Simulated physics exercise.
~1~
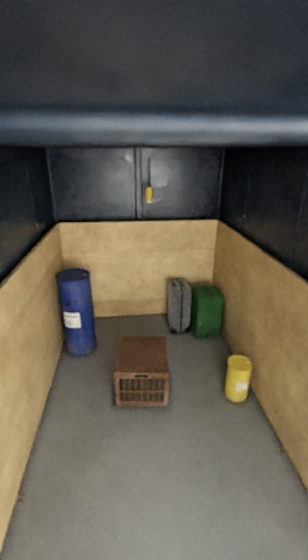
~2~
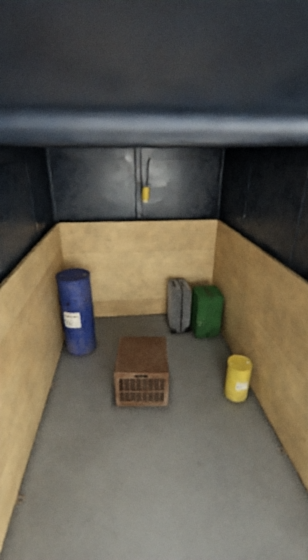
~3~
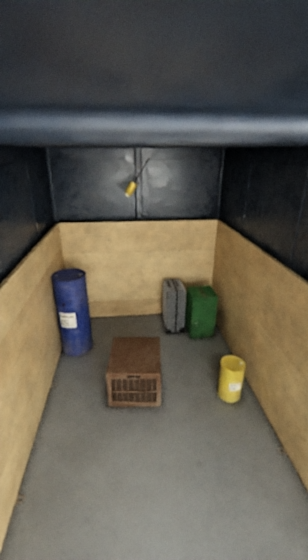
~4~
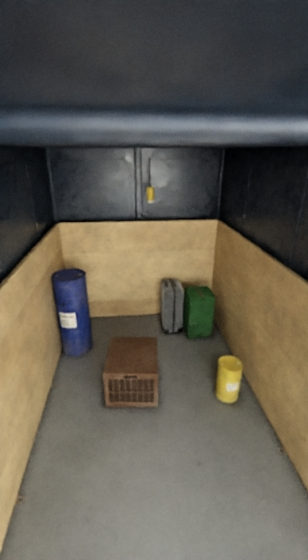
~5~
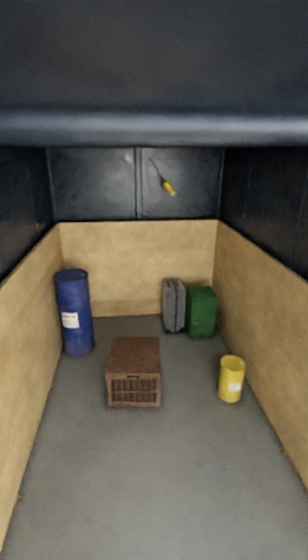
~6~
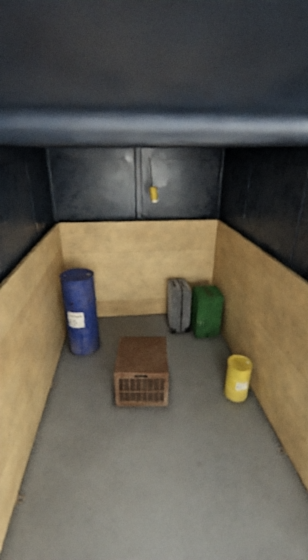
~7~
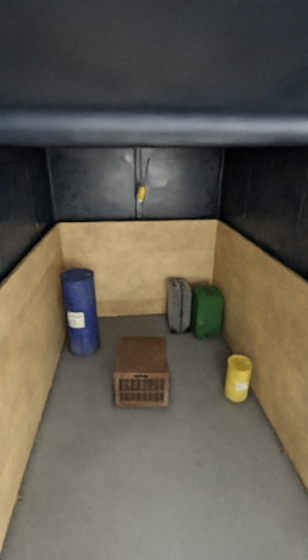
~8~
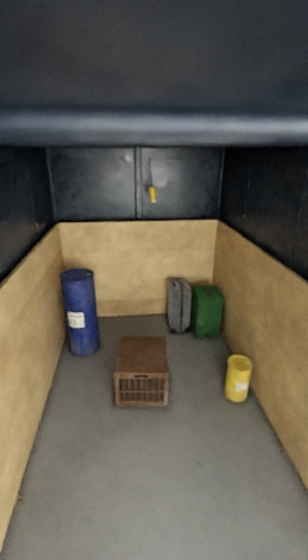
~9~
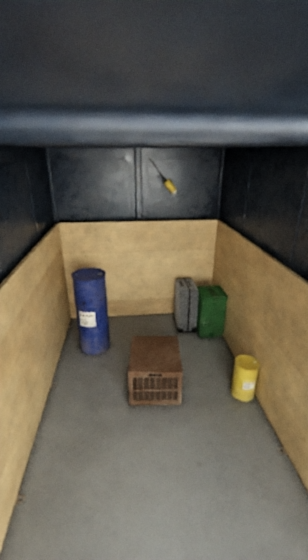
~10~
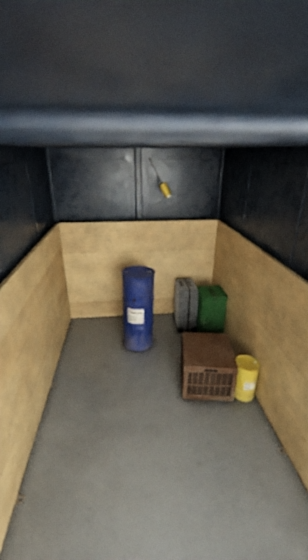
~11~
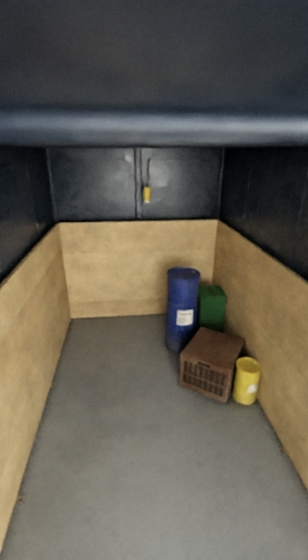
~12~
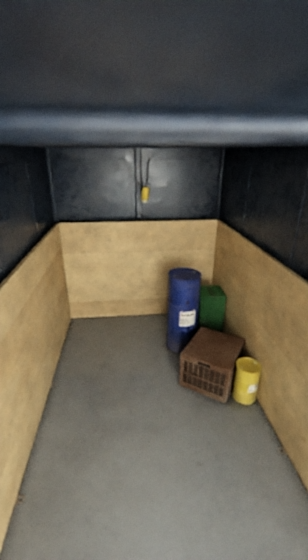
At first, a blue drum, a brown chest, a grey case, a green box and a yellow canister stand apart on the grey floor of a wood-lined cargo space, while a yellow lamp swings on its cord at the back. The load shifts very slightly left, then eases back to the right. Next the drum and chest slide a little farther right, then sweep strongly across the floor. The chest stops against the yellow canister, turned at an angle, and the drum follows, covering the grey case. Finally everything rests clustered on the right, with the drum and canister still upright.
